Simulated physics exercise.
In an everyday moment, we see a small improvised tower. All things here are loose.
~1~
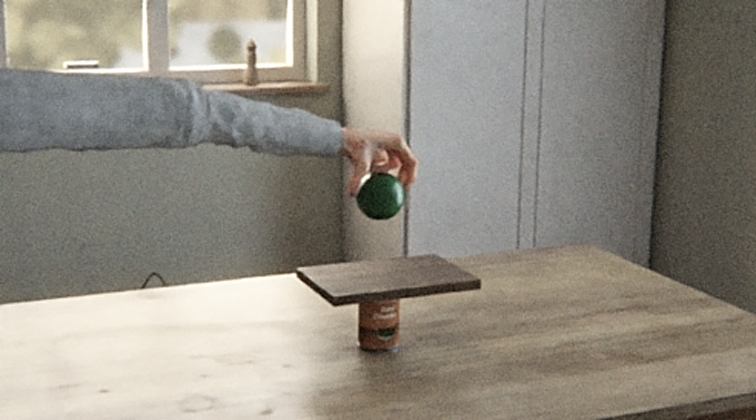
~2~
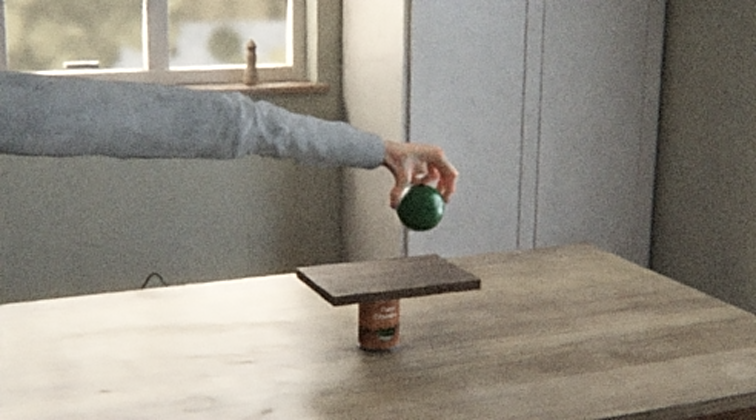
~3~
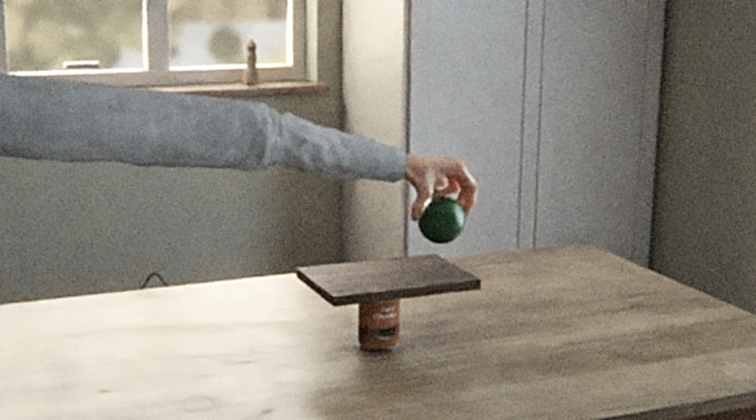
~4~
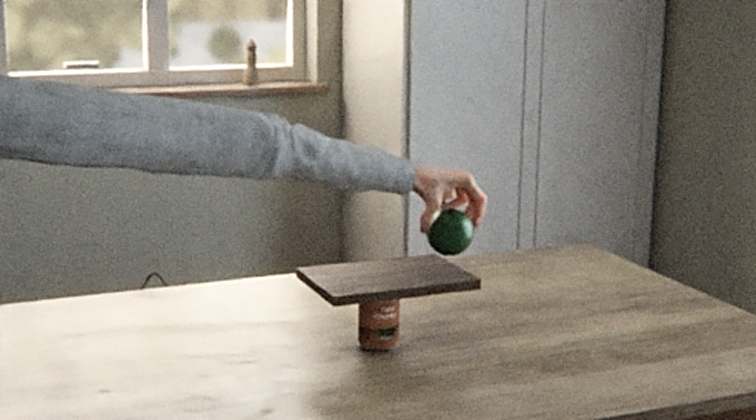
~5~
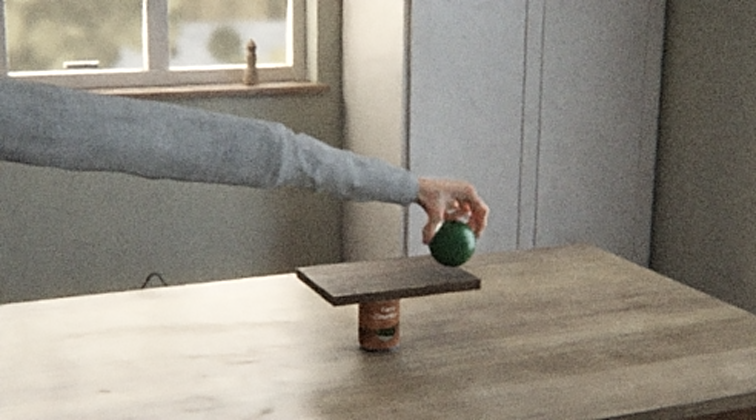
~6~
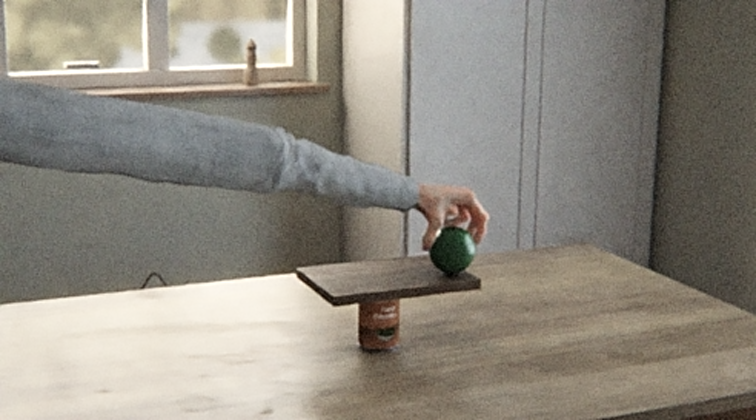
To begin with, a hand holds a green apple above a brown board resting on a small can on a wooden table. The arm moves right while lowering the apple, then brings it down onto the board's right end, where the fingers stay on it while the board remains still.
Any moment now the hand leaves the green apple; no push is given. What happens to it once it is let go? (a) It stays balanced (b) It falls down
It falls down.
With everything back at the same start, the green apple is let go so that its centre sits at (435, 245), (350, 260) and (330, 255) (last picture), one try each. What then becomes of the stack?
So, first it tips over, next it stays steady, and last it stays steady.
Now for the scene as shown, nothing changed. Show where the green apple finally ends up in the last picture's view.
About (544, 315).
Then, 0.40 s on from there, green apple now fallen; brown board turned 59° from how it was put.
Then, 0.70 s on from there, brown board now fallen.
In the end, fallen, brown board and green apple; orange tin unmoved. At the end, from the last picture's camera, green apple near (544, 315). The stack gives way.
